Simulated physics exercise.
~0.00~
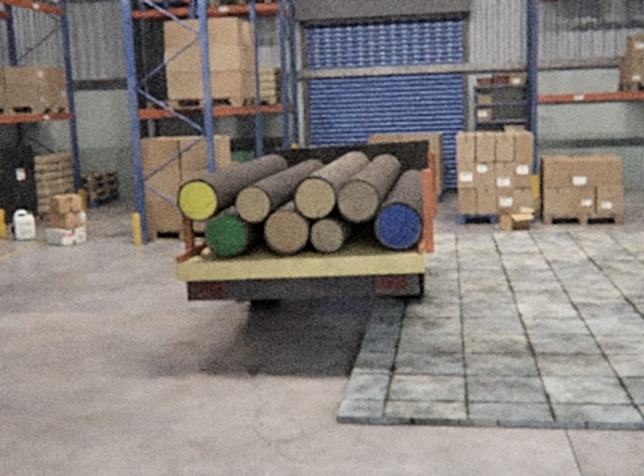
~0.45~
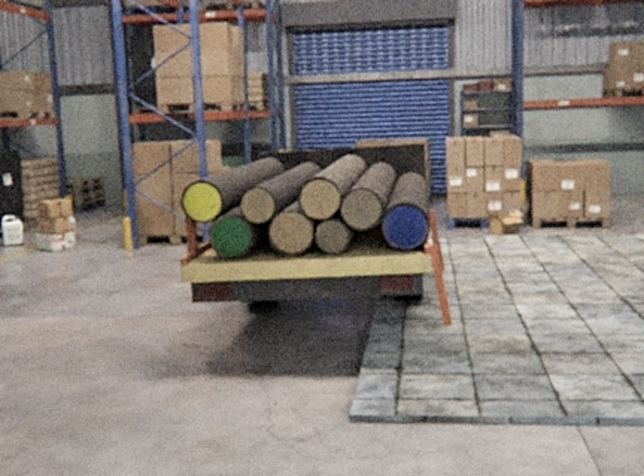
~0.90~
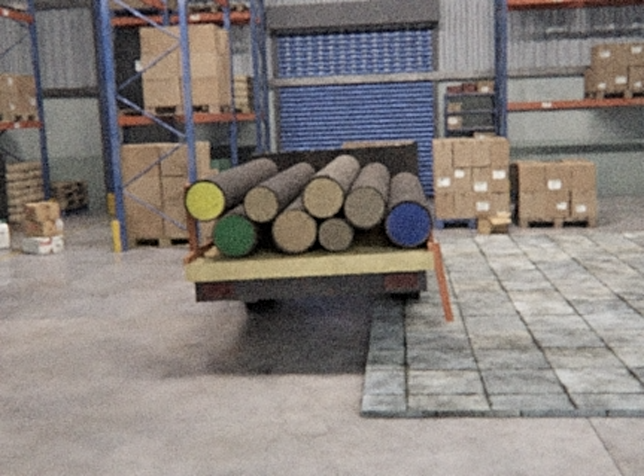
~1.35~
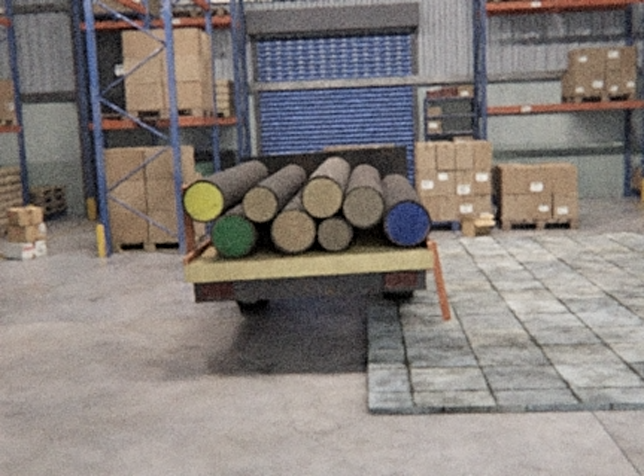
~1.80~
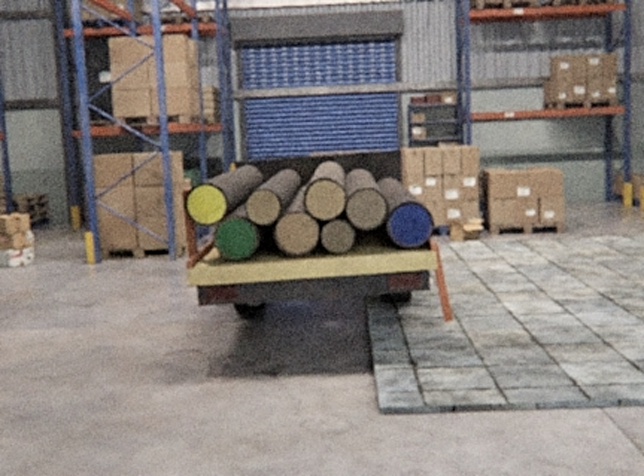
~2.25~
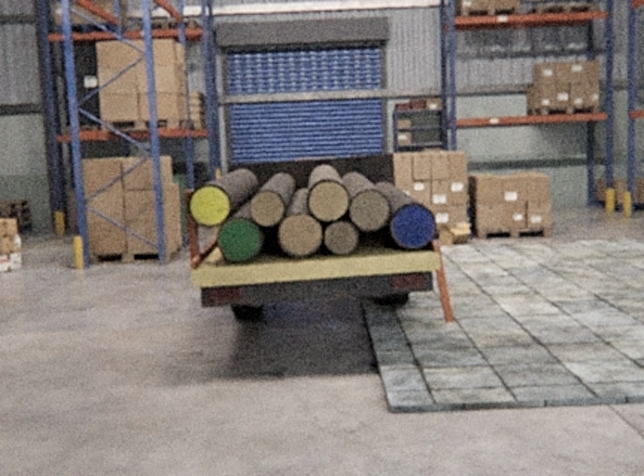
A low flatbed trailer stands in a warehouse, seen from behind, loaded with eight dark timber poles stacked end-on. A yellow-ended pole rests on others at the upper left, a green one lies below it, and a blue one sits at the far right, among plain tan ends. Behind are a blue roller door, racking and cardboard boxes, with grey paving at right. The orange post on the right side swings outward and down, and hangs beside the deck. The view drifts slightly sideways, while the poles stay piled and none falls off.
